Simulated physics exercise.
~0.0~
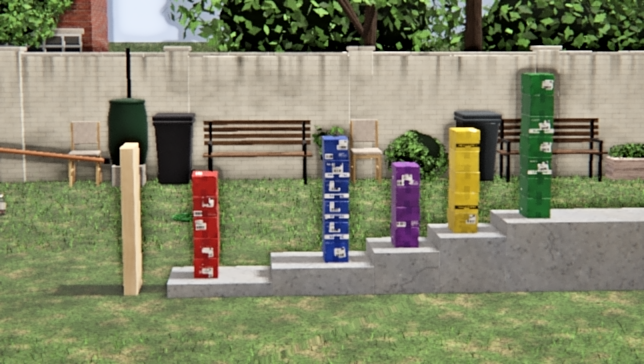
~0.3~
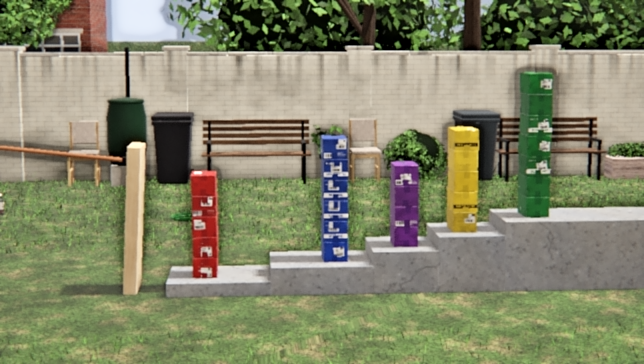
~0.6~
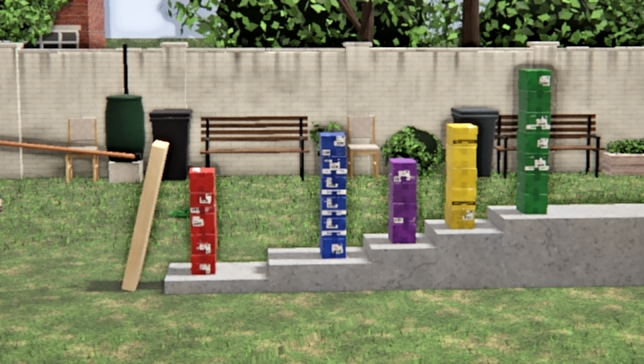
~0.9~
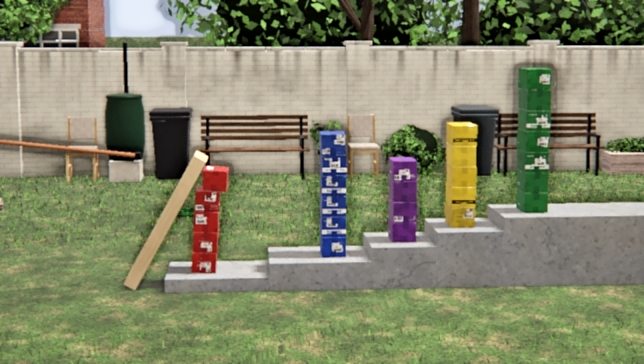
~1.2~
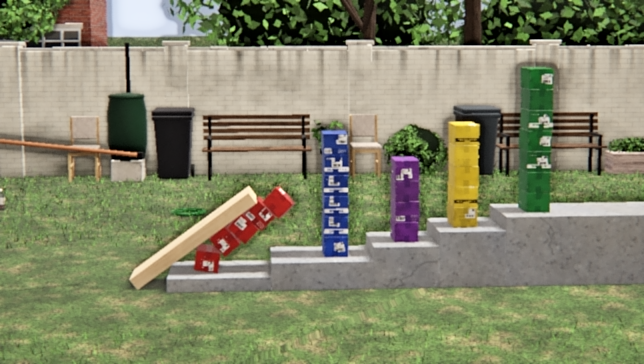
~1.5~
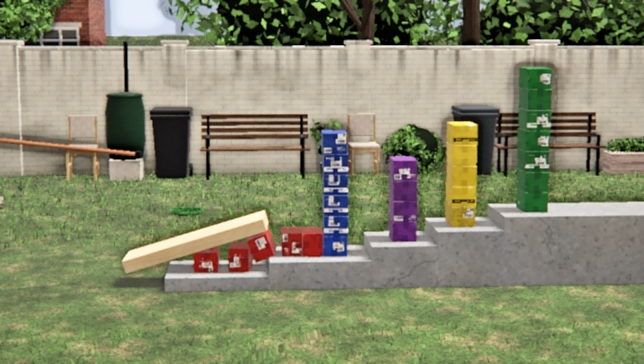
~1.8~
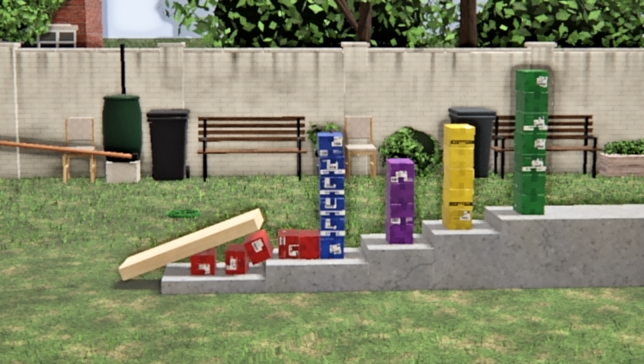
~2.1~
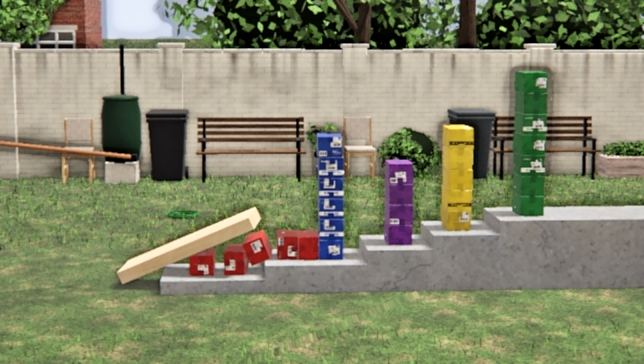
A wooden board tips right and topples the red stack against the blue, which stays standing.
